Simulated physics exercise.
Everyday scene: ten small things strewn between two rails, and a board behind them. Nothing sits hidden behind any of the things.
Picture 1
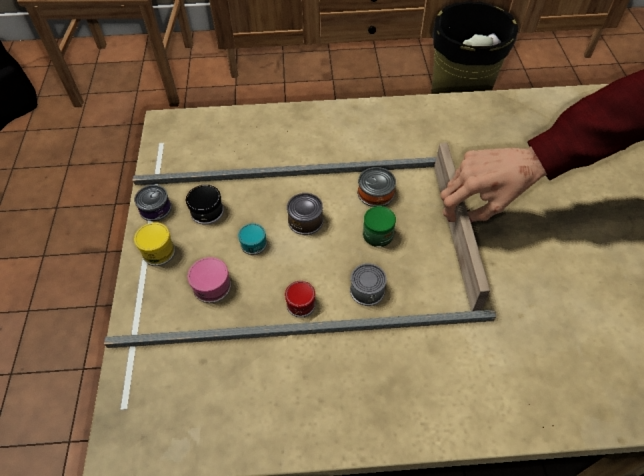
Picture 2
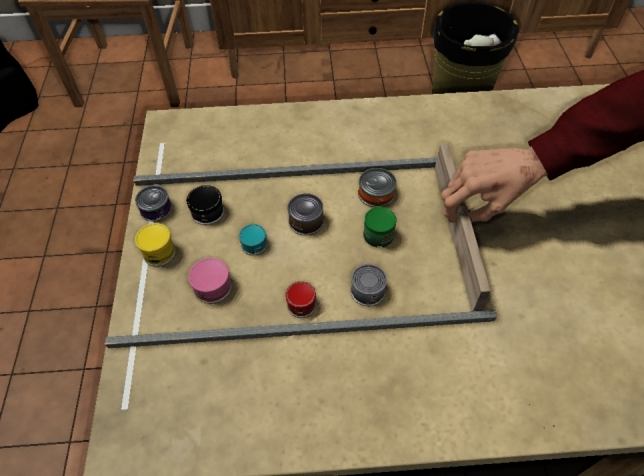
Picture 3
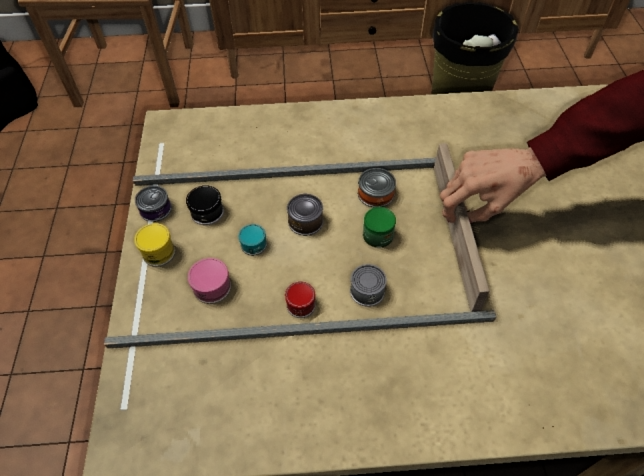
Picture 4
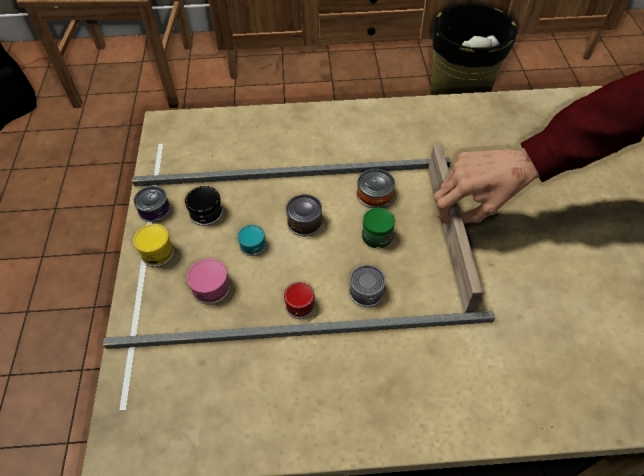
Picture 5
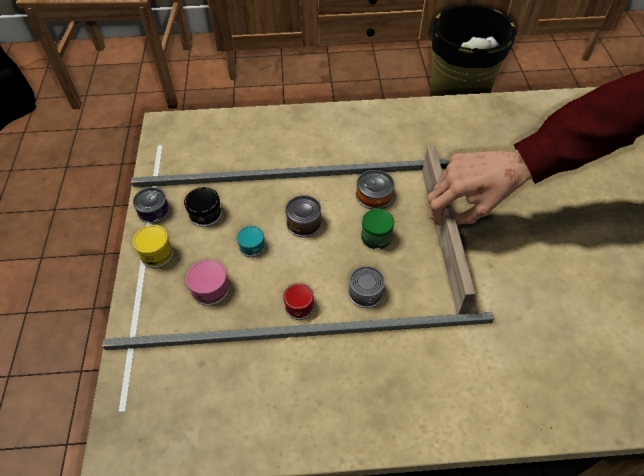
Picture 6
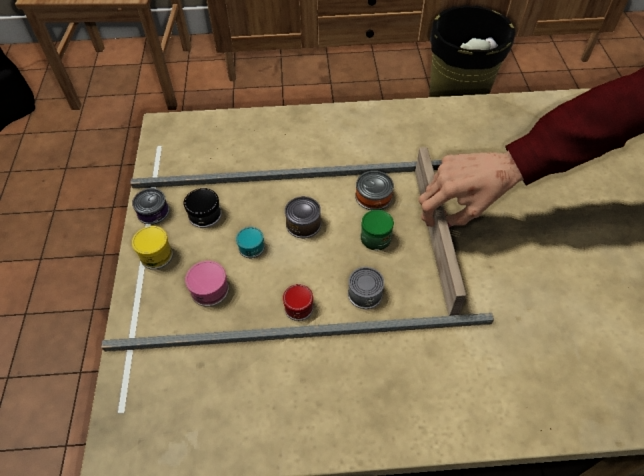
A hand slides a wooden board slightly left between two rails toward ten small, still containers.
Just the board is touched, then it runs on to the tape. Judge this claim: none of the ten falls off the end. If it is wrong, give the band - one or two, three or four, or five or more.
Wrong; five or more fall off.
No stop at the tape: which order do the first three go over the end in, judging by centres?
In order: The purple tin, the yellow tin, the black pot.
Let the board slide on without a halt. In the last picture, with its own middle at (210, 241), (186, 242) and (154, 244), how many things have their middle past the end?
The numbers past the end are 0, 2 and 5.
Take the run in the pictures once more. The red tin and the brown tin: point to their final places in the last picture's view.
Red tin at (105, 325), brown tin at (127, 225).
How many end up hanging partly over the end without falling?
That would be 5.
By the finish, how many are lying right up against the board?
At rest, 4 are in contact.
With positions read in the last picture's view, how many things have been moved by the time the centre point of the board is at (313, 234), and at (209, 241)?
Answer - first 5, then 10.
Soon after, none off yet; purple tin at rest near (151, 206); yellow tin at rest near (153, 248); black pot at rest near (203, 208).
Then, none off yet; purple tin at rest near (151, 206); yellow tin at rest near (153, 248); black pot moved a little near (190, 205).
At rest, the number that fall off is five or more; fallen, turquoise tin, pink pot, black pot, yellow tin and purple tin.
